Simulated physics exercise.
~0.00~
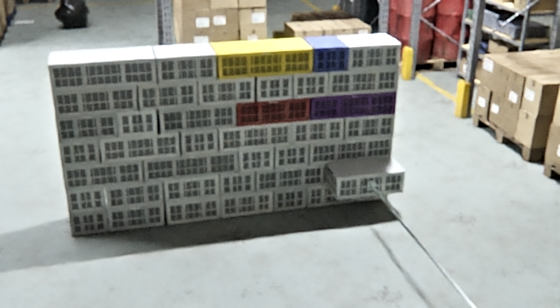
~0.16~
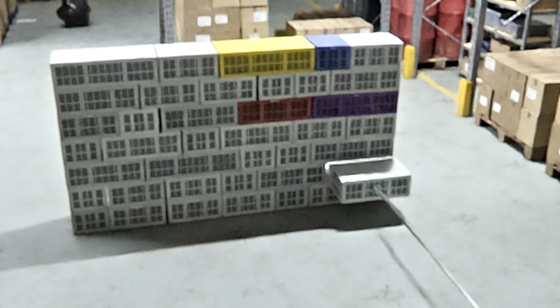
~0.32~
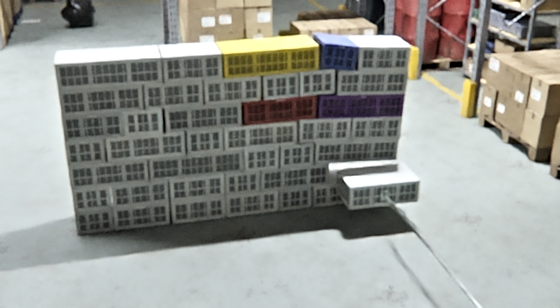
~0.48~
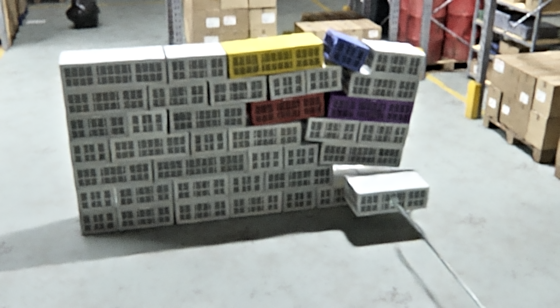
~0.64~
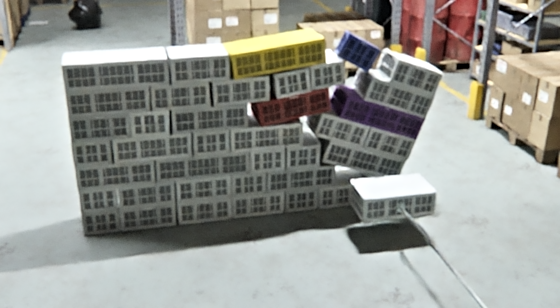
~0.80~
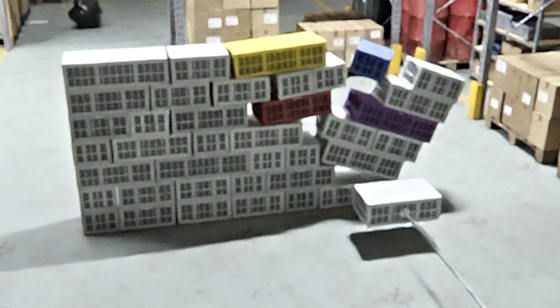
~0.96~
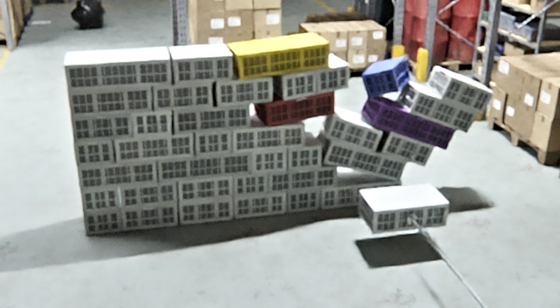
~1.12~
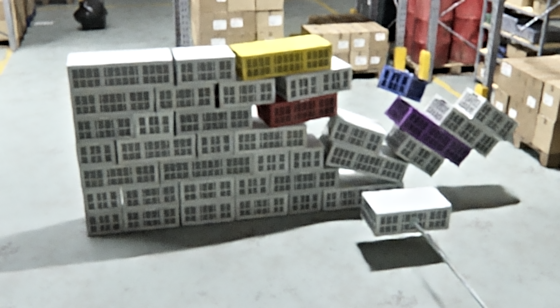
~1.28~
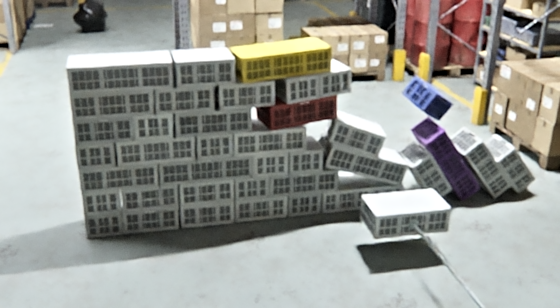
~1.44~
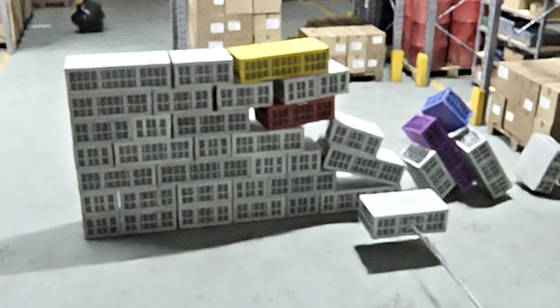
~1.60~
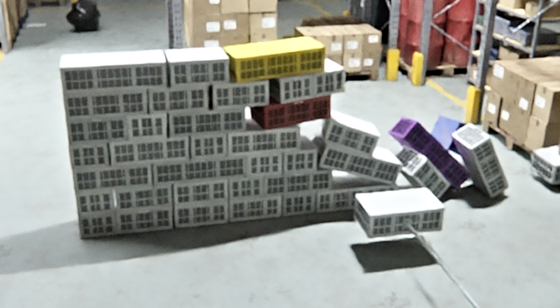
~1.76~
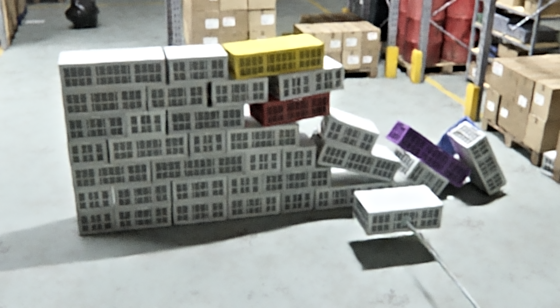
Rigid arm pulling a low crate from a stacked wall, the right end toppling rightward with blue and purple crates landing heaped.
